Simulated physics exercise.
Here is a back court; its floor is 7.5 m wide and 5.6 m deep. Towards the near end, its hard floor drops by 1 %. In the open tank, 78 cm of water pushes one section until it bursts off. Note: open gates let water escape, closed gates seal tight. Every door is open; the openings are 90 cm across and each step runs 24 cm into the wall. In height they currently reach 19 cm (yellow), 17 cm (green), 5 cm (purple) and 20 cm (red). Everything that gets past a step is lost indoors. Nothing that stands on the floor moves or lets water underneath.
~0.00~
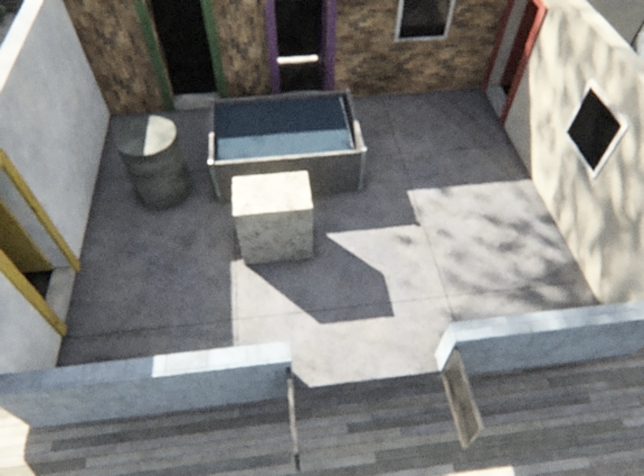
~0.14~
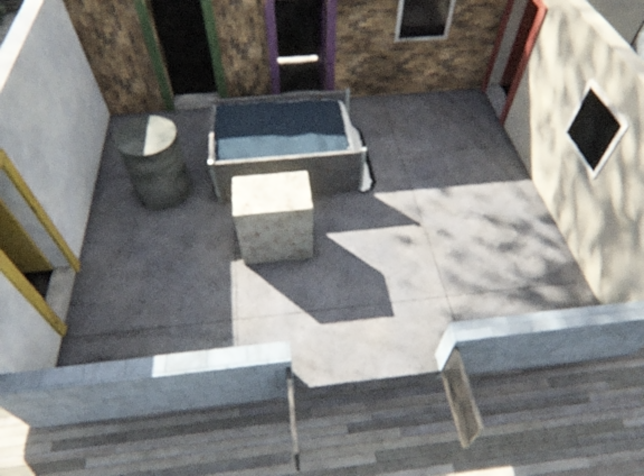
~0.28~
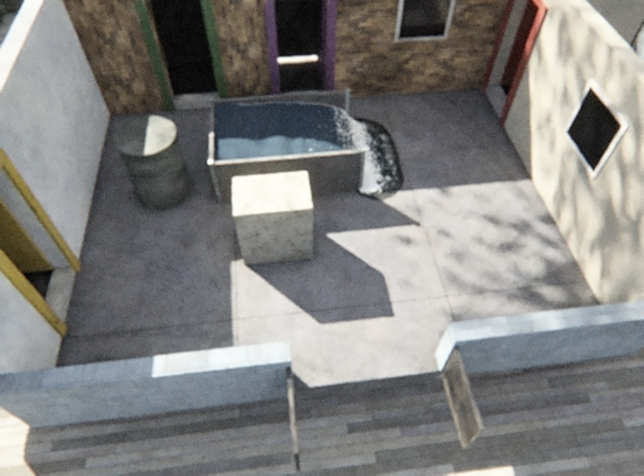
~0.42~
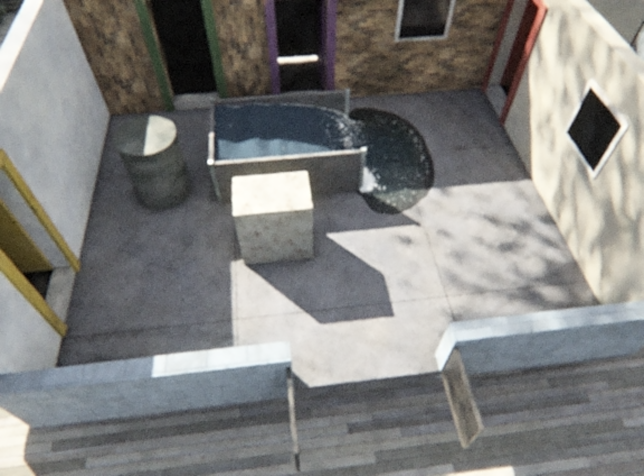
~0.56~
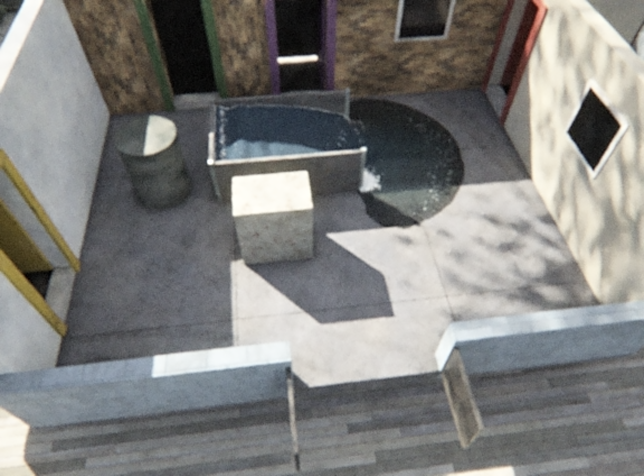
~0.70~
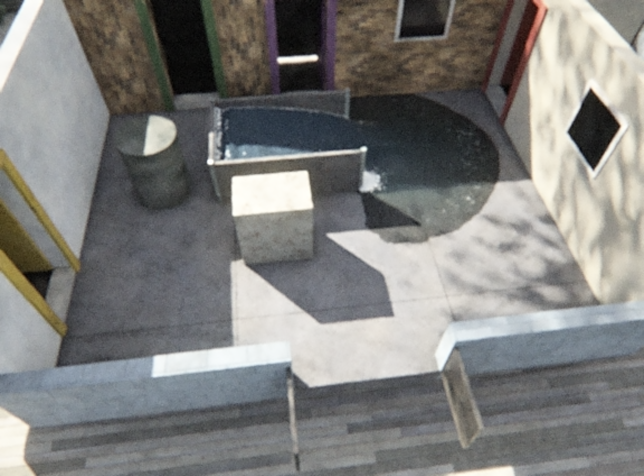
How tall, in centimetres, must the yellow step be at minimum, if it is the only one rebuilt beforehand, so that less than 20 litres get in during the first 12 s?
It needs to be at least 8 cm tall.
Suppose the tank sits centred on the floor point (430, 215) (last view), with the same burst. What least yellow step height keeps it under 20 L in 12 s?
Close to 12.0 cm would do it.
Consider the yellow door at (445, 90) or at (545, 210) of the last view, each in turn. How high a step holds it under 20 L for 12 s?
You'd want roughly 24 cm there first, then roughly 20 cm.
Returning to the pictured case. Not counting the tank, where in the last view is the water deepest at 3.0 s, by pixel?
Check close to (602, 321).
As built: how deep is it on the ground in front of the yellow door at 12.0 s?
The depth there is around 10.0 cm.
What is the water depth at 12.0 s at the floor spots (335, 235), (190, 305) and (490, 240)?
Around 4 cm, 7 cm and 6 cm.
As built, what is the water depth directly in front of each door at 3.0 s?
Door by door in centimetres - yellow 0, green 0, purple 1, red 30.
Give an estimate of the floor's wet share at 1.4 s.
Some 30 per cent of it.
After 1.4 s water covers 30 % of the floor, deepest (38 cm) near (509, 147); it has not reached the yellow door.
After 3.0 s water covers 35 % of the floor, deepest (38 cm) near (602, 321); it has not reached the yellow door.
After 12.0 s water covers 100 % of the floor, deepest (12 cm) near (73, 288); 10 cm at the yellow door, 0 litres in over its 19 cm step.
At the yellow door as built, the water arrived by 6.0 s and peaked near 12 cm at 7.0 s.
With a step of 6.5 cm, 45 litres would have come in within the 12 s; with 10 cm, 5 litres. So under 20 litres takes about 8 cm.
